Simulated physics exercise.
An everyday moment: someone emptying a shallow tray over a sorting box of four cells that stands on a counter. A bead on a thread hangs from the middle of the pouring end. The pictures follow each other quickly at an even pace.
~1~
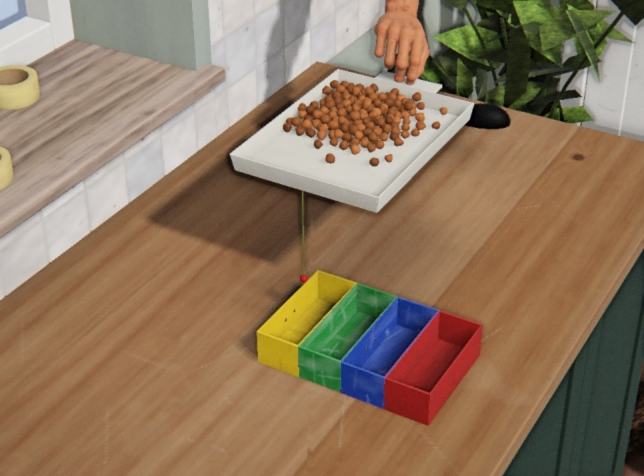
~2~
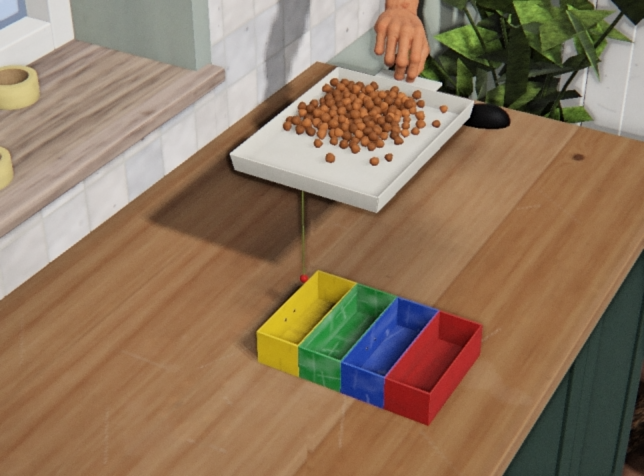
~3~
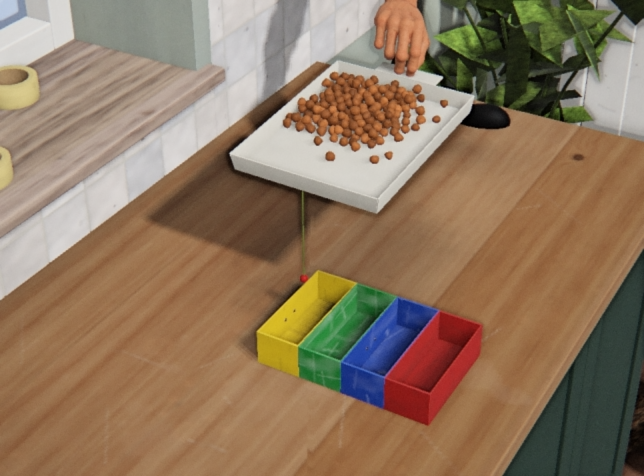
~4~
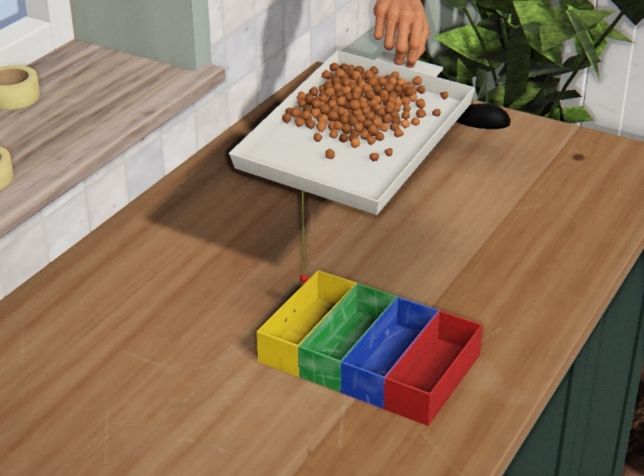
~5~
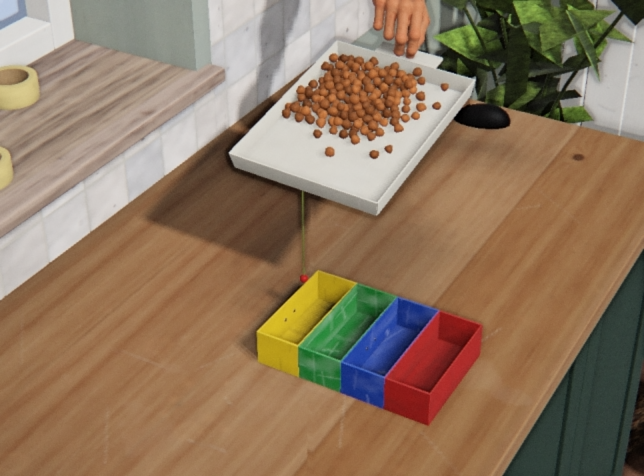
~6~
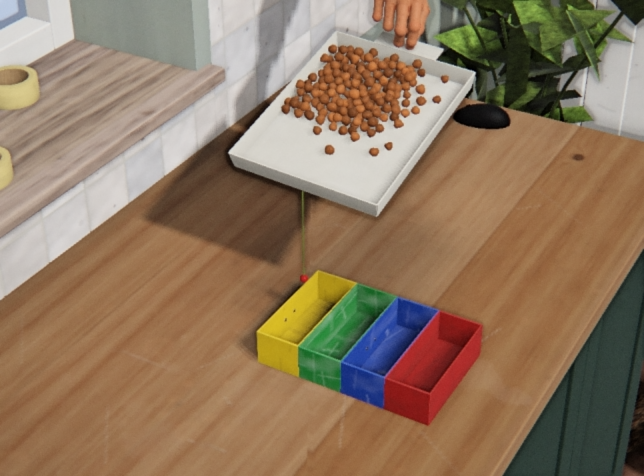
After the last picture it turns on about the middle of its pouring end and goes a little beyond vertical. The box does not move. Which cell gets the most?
It favours the green compartment.
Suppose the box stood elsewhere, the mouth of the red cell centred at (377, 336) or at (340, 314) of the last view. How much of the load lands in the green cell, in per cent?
In turn 20 and 0 in a hundred.
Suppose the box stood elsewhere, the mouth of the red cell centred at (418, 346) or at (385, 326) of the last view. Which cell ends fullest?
In turn: Green; that blue cell.
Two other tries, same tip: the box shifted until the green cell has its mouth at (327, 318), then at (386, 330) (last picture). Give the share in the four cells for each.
Near 90 % and 60 %.
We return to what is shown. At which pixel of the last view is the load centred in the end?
Close to (324, 352).
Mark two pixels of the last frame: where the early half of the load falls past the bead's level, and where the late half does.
First near (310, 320), later near (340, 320).
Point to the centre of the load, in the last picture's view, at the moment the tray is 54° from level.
Close to (335, 159).
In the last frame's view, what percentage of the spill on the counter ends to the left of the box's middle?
Roughly 100 in a hundred.
Just after the last frame, tray tipped steeply; almost all on the tray; just a few in the green cell; just a few in the blue cell; about a tenth falling or outside the box.
A moment on, tray tipped right over; the larger part on the tray; about a tenth in the green cell; just a few in the blue cell; just a few in the yellow cell; about a tenth falling or outside the box.
Further on, tray tipped past a quarter turn; roughly half in the green cell; roughly a quarter in the yellow cell; about a tenth in the blue cell; just a few in the red cell; roughly a quarter falling or outside the box.
When it is over, tray tipped past a quarter turn; roughly half in the green cell; roughly a quarter in the yellow cell; about a tenth in the blue cell; just a few in the red cell; roughly a quarter outside the box.
